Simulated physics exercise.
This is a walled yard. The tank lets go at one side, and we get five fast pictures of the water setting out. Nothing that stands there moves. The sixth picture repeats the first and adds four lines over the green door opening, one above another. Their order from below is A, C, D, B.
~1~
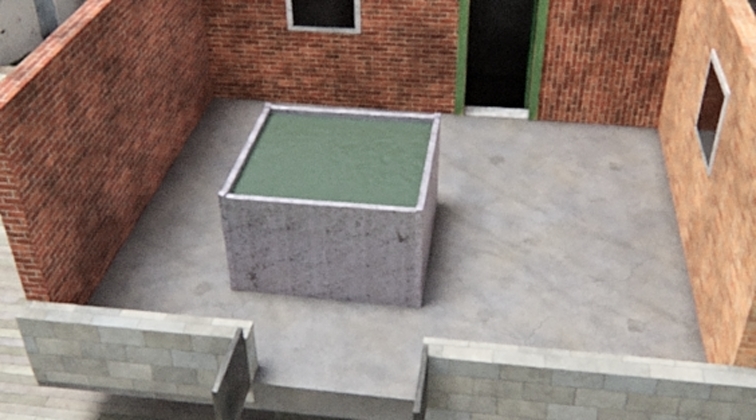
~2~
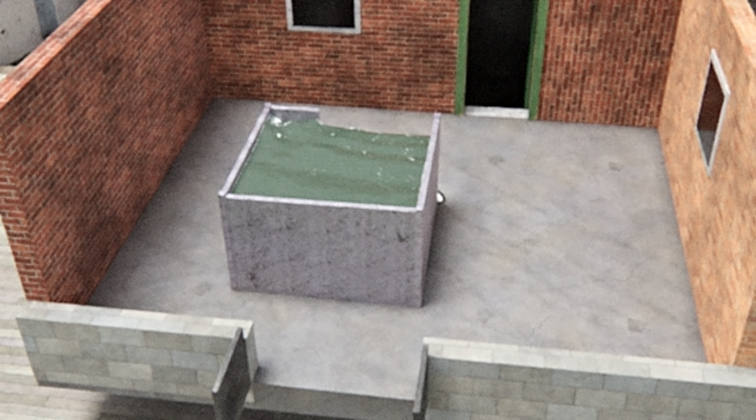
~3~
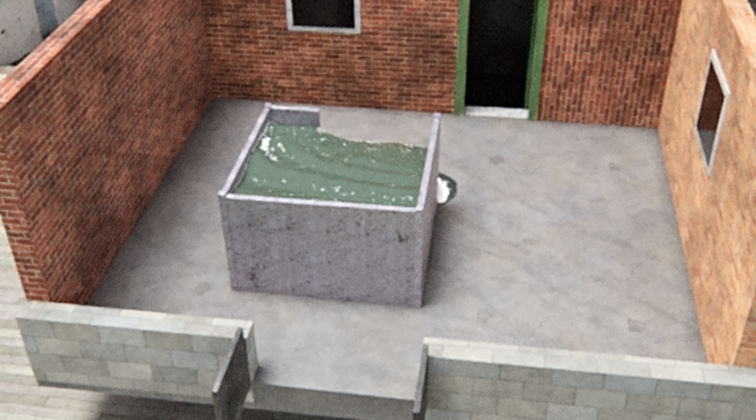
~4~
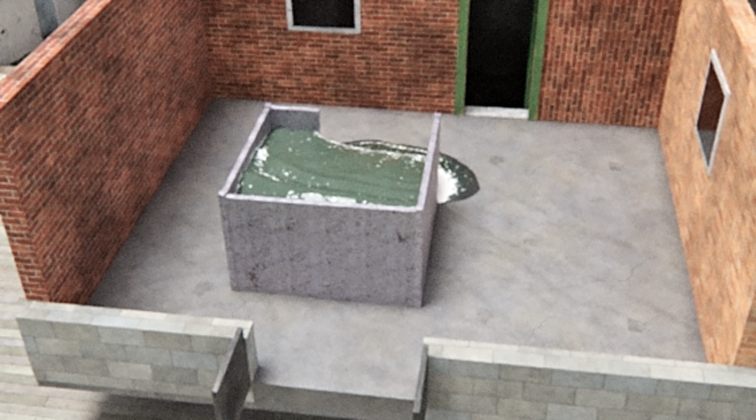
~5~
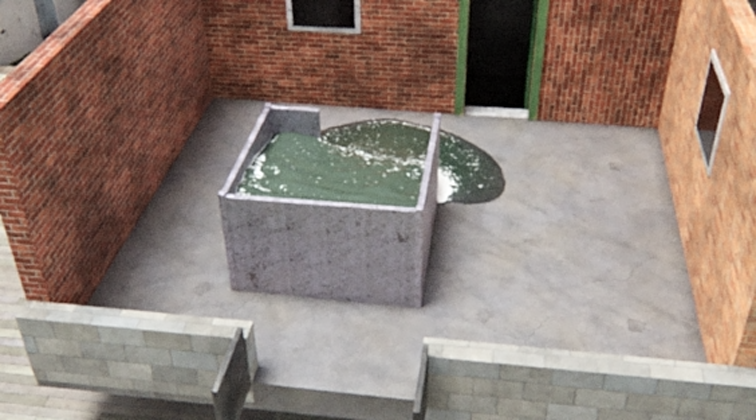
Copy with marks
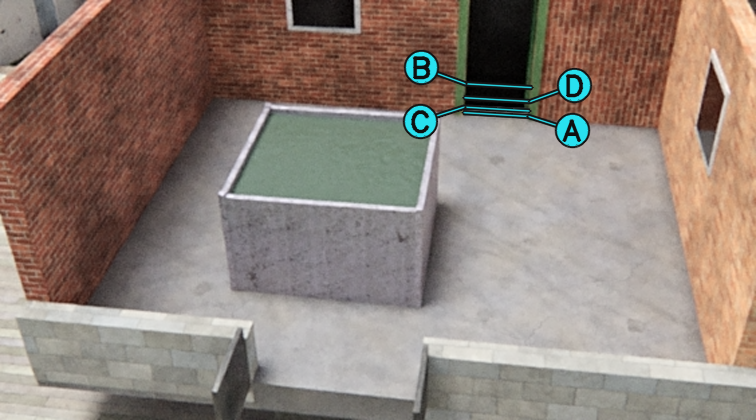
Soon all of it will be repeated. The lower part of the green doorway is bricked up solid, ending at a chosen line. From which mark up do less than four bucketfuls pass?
The answer is height B.
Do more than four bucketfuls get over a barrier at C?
Yes, it does.
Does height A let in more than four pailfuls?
Yes.
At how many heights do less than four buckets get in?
One of them.
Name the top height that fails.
That would be D.
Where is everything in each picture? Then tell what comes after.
Water in the tank at rest, its middle at (337, 160); foot of the green doorway at (495, 117); open gate at (337, 325).
Water covers 2 % of the ground, its front hidden from here.
Water covers 4 % of the ground, its front hidden from here.
Water covers 8 % of the ground, its front hidden from here.
Water covers 14 % of the ground and shows as far out as (383, 120).
On the marked copy, A at (496, 114); B at (498, 85); C at (496, 109); D at (497, 99); from the bottom up A, C, D, B.
Choosing A, dozens of bucketfuls pour in.
Choosing B, a splash gets over, under a bucket.
Choosing C, dozens of bucketfuls pour in.
Choosing D, about 10 bucketfuls get in.
